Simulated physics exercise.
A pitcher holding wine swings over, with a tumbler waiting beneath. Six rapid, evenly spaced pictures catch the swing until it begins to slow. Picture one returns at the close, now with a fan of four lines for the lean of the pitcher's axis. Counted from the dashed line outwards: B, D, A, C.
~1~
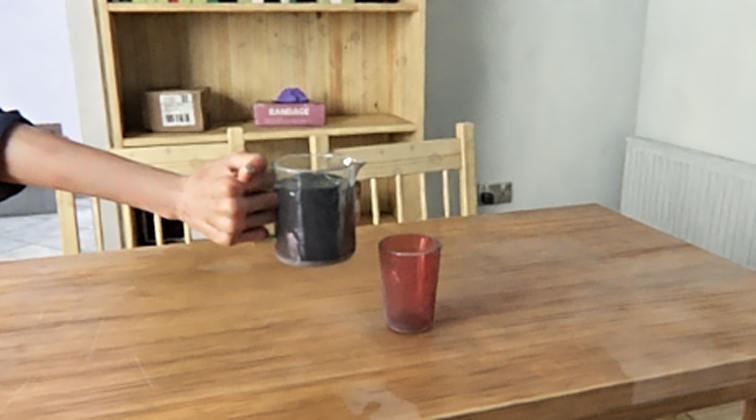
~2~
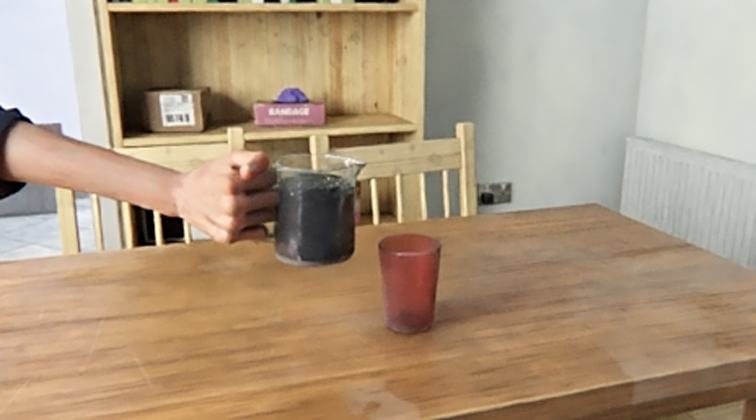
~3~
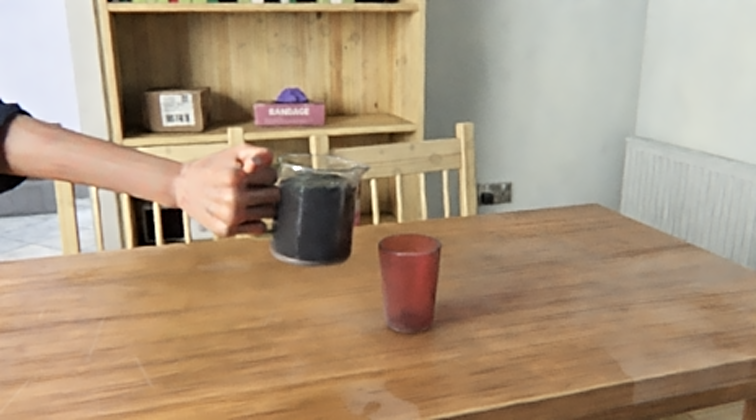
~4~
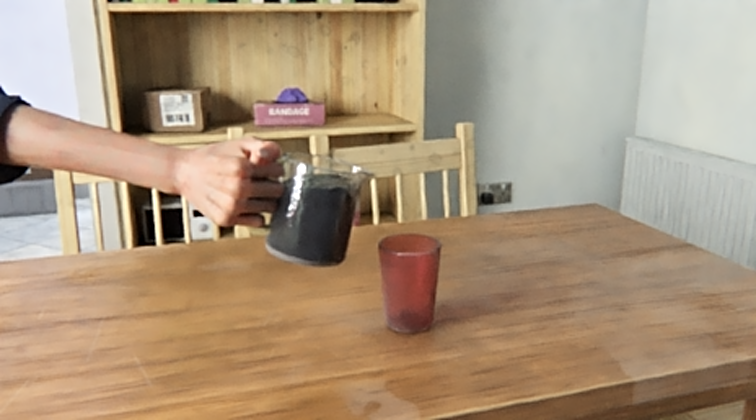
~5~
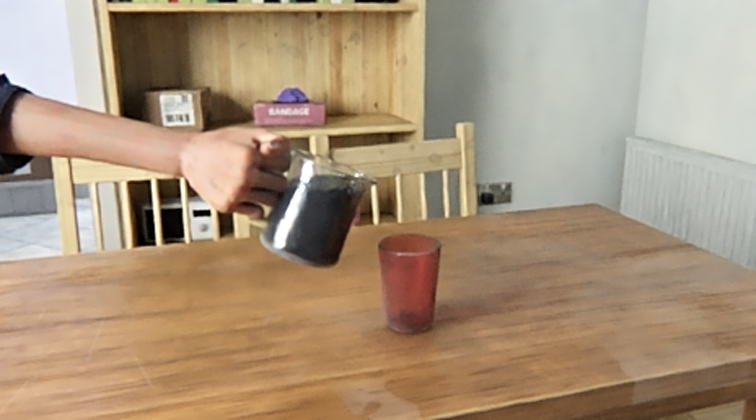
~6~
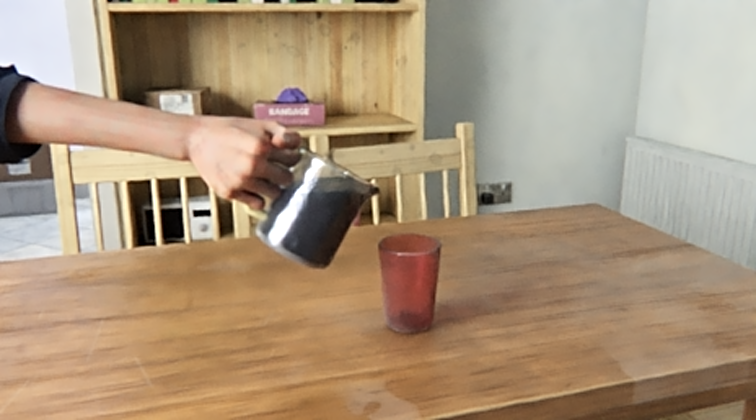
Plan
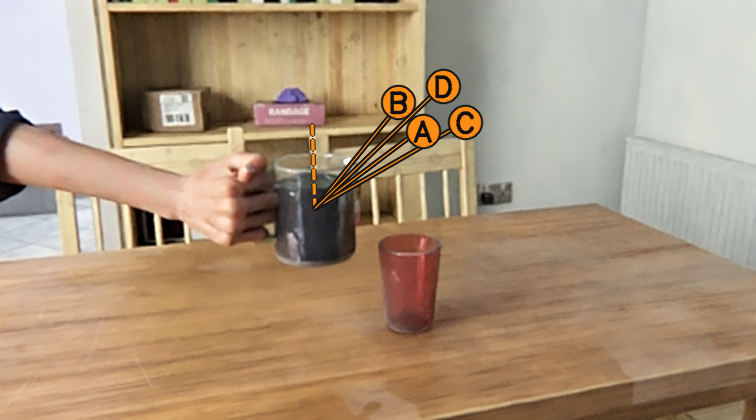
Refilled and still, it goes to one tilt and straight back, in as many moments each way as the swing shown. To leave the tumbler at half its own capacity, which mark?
A.
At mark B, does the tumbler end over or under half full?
Under.
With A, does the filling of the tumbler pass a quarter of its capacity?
Yes.
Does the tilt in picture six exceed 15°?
Yes.
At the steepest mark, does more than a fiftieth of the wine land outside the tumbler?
No.
On the marked copy, A at (407, 138); B at (388, 117); C at (450, 130); D at (430, 97).
If A is chosen, the tumbler ends with about 47 % of what it can hold.
If B is chosen, the tumbler ends with about 19 % of what it can hold.
If C is chosen, the tumbler ends with about 66 % of what it can hold.
If D is chosen, the tumbler ends with about 32 % of what it can hold.
